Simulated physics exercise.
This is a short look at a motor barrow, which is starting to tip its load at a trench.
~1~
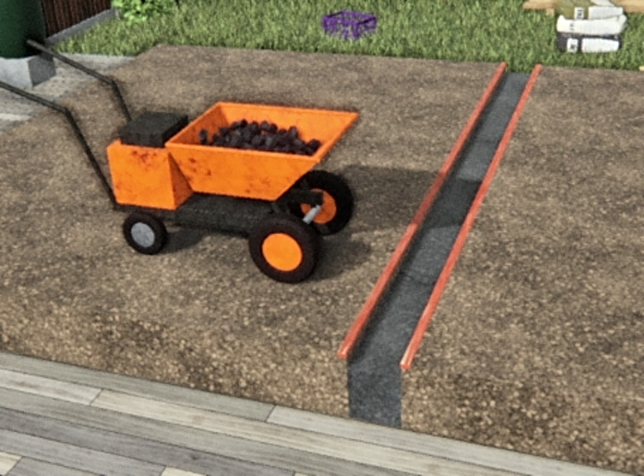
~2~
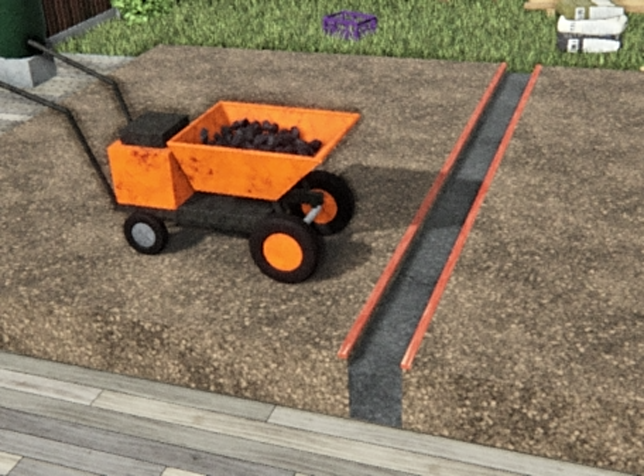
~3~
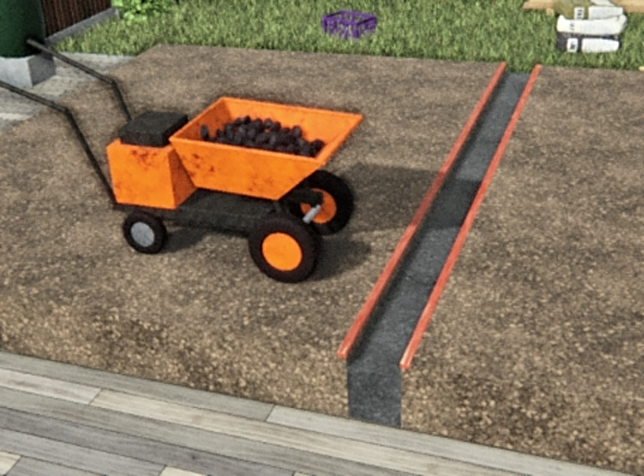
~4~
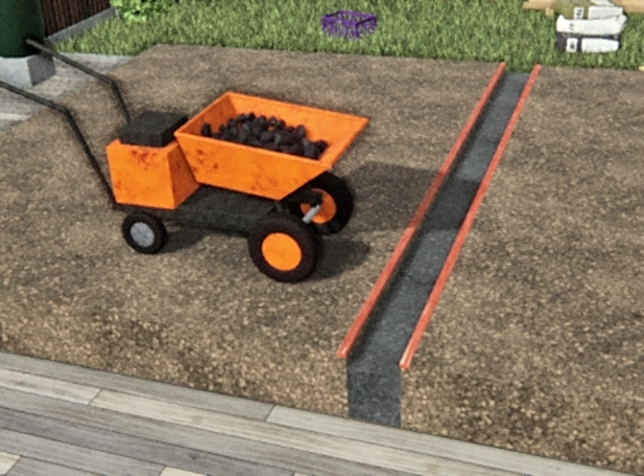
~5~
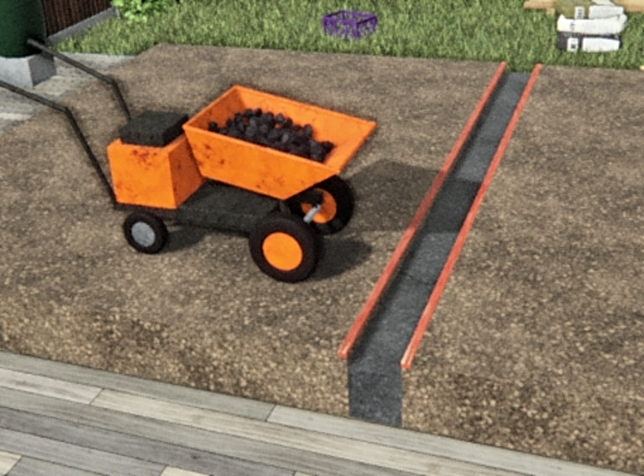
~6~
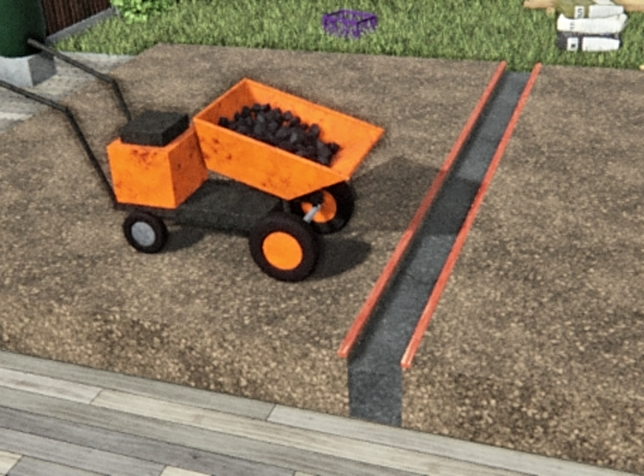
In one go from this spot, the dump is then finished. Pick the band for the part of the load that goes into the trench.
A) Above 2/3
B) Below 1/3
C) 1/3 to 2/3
1/3 to 2/3.
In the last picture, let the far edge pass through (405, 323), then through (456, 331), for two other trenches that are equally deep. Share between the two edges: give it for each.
First one: 30 per cent; second one: 80 per cent.
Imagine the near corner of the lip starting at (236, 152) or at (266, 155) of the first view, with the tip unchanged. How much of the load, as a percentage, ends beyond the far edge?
The first gives close to 0 per cent and the second 0 per cent.
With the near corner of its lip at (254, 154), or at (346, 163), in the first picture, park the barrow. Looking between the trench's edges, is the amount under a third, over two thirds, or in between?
In the first case the middle third, in the second case below one third.
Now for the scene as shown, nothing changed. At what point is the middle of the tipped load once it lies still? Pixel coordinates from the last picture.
The centre comes to rest near (433, 270).
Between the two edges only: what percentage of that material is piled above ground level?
Roughly 35 %.
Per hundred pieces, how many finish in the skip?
About 15 in a hundred.
Shortly afterwards, skip tipped steeply; the whole lot in the skip.
Next, skip tipped right over; near two thirds in the skip; near a quarter in or heaped over the trench; only a few beyond it; only a few falling.
Some moments later, skip tipped right over; near a quarter in the skip; near half in or heaped over the trench; near a quarter beyond it.
In the end, skip tipped right over; near a quarter in the skip; near half in or heaped over the trench; near a quarter beyond it.
